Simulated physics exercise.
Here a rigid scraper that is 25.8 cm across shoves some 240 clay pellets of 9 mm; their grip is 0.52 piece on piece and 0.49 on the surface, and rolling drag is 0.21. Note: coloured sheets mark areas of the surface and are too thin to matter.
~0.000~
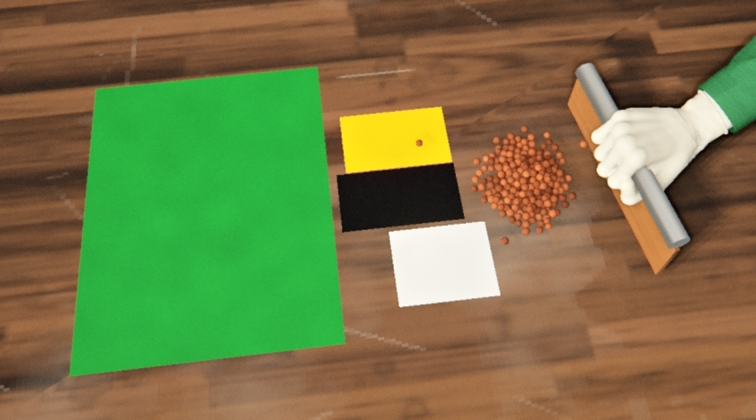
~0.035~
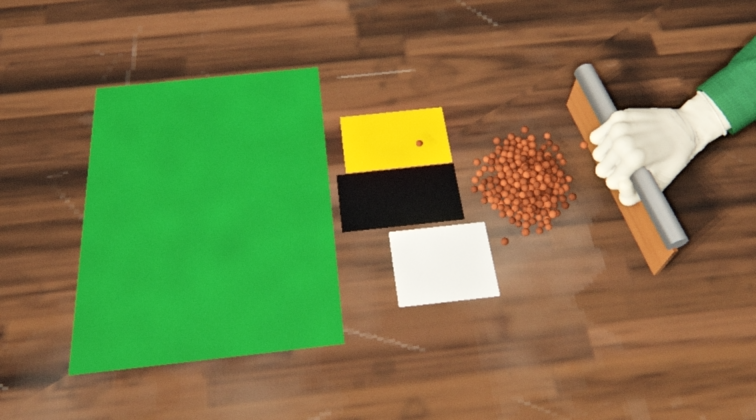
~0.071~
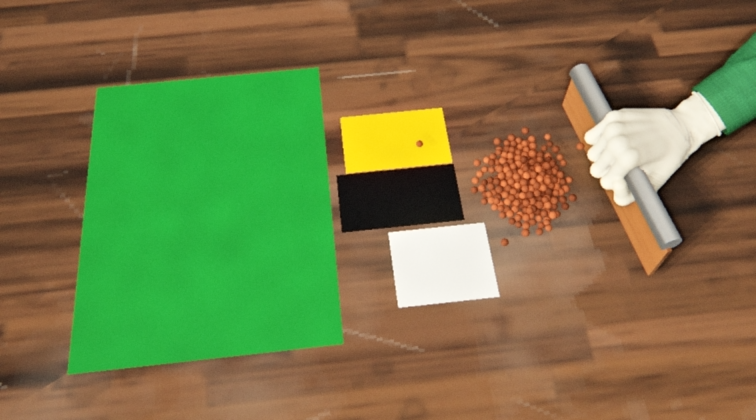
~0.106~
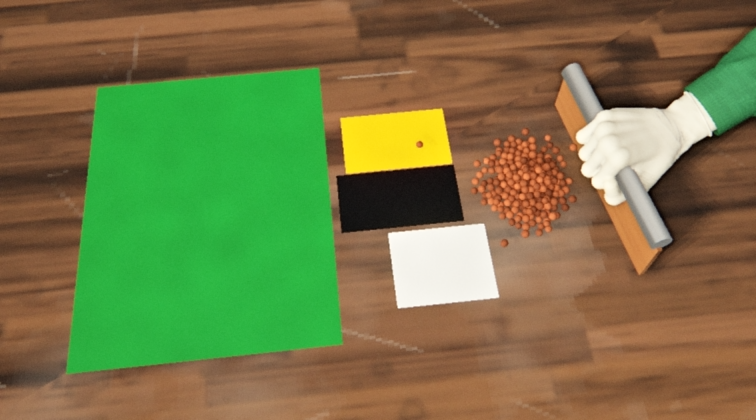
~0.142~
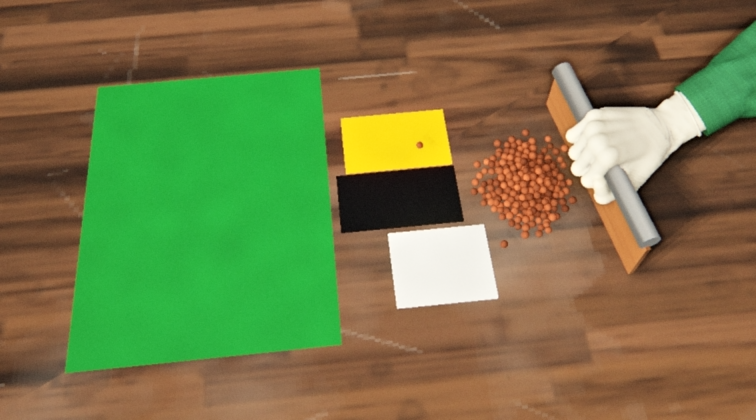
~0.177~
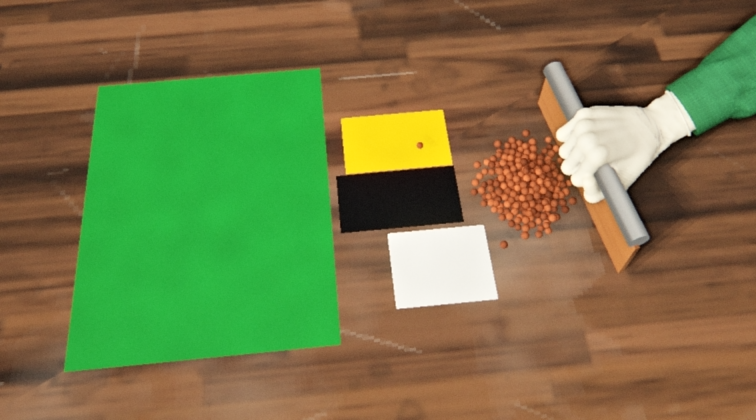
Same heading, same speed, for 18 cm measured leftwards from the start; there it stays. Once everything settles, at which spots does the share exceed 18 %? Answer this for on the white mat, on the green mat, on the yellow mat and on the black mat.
White mat - does not; green mat - does not; yellow mat - exceeds it; black mat - exceeds it.
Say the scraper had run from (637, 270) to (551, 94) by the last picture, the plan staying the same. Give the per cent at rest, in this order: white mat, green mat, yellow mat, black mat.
Final: White mat = 30%, green mat = 0%, yellow mat = 10%, black mat = 50%.
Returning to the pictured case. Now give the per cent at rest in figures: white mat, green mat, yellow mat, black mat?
Per cent at rest - white mat: 10; green mat: 0; yellow mat: 30; black mat: 35.
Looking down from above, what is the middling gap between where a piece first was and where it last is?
Roughly 10 cm.
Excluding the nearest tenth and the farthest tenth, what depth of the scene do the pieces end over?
I'd put it at close to 14 cm, front to back.
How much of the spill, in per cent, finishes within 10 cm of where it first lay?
Some 45 per cent.
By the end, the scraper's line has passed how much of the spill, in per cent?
About 0 in a hundred.
Then, at 0.41 s, scraper 12 cm from its start, spill 14 cm wide; off the mats 95 %.
Then, at 0.65 s, scraper 19 cm from its start, spill 17 cm wide; white mat 10 %, black mat 35 %, yellow mat 30 %, off the mats 25 %.
After 0.85 s, scraper 19 cm from its start, spill 17 cm wide; white mat 10 %, black mat 35 %, yellow mat 30 %, off the mats 25 %.
In the end, at 1.0 s, white mat 10 %, black mat 35 %, yellow mat 30 %, green mat 0 %, off the mats 25 %.
